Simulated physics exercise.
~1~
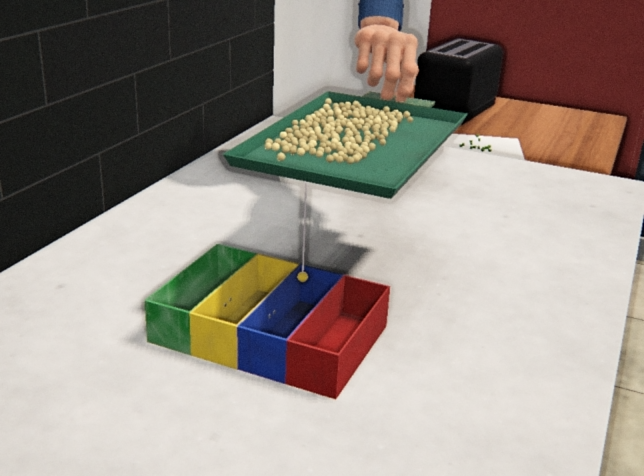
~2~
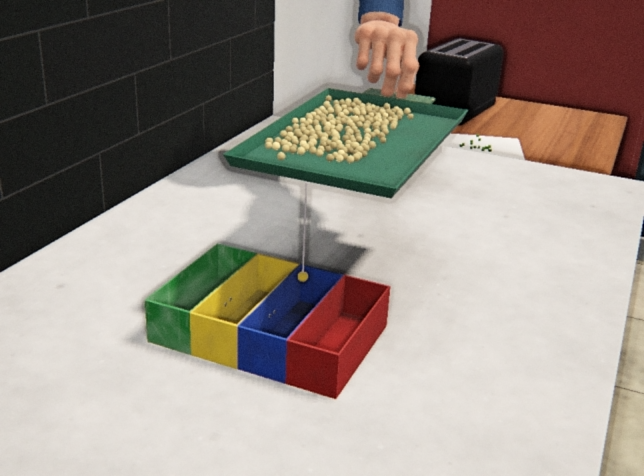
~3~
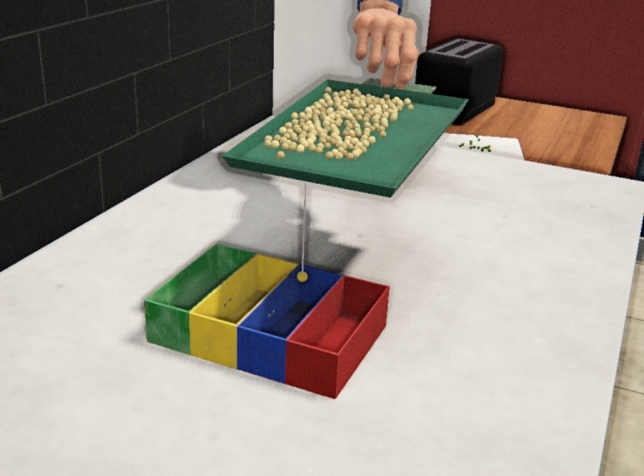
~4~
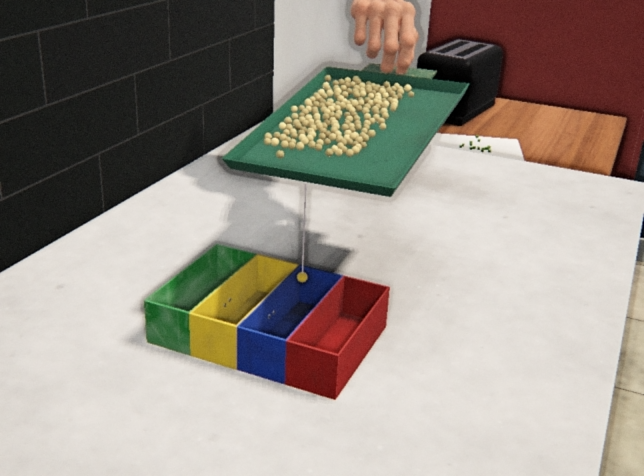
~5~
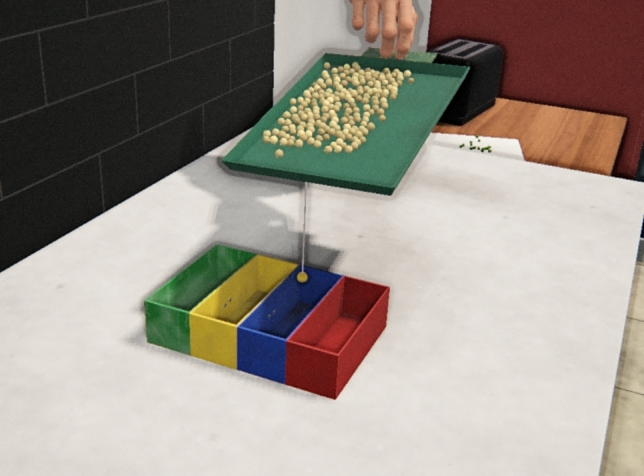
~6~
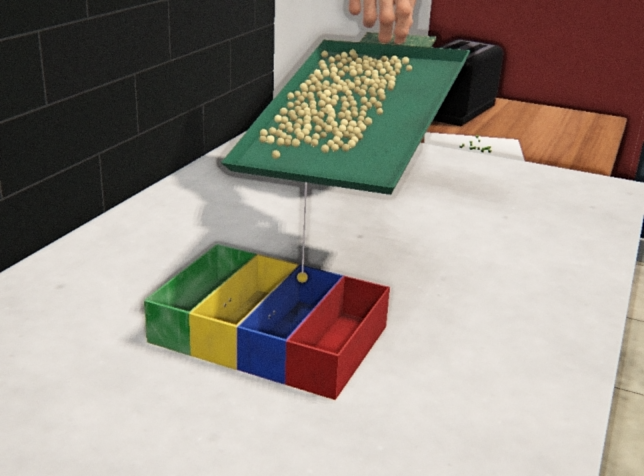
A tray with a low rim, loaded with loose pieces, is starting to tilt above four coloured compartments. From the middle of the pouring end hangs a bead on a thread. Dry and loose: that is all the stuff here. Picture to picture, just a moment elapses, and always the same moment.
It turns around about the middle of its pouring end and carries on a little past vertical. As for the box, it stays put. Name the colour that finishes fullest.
Yellow.
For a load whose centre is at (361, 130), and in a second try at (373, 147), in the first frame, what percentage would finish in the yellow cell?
The first start gives 40 percent and the second 40 percent.
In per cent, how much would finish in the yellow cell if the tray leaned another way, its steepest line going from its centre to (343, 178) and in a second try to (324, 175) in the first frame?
Somewhere close to 0 % the first time, 30 % the second.
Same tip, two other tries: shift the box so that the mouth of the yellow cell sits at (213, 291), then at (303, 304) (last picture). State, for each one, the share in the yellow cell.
You'd get 50 in a hundred the first time and 10 in a hundred the second.
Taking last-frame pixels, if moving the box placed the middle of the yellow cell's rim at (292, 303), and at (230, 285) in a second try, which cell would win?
First try: The green cell. Second try: The yellow cell.
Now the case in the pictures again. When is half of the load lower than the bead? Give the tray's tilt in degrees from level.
Near 70 degrees.
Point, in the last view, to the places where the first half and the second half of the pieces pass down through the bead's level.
First roughly (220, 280), then roughly (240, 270).
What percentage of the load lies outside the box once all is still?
10 %.
Soon, tray tipped steeply; about half on the tray; a small part in the yellow cell; a small part in the green cell; a stray few in the blue cell; about a quarter falling or outside the box.
A while on, tray tipped past a quarter turn; about half in the yellow cell; about a quarter in the green cell; a small part in the blue cell; a small part falling or outside the box.
Towards the end, tray tipped past a quarter turn; about half in the yellow cell; about a third in the green cell; a small part in the blue cell; a small part falling or outside the box.
Finally, tray tipped past a quarter turn; about half in the yellow cell; about a third in the green cell; a small part in the blue cell; none in the red cell; a small part outside the box.
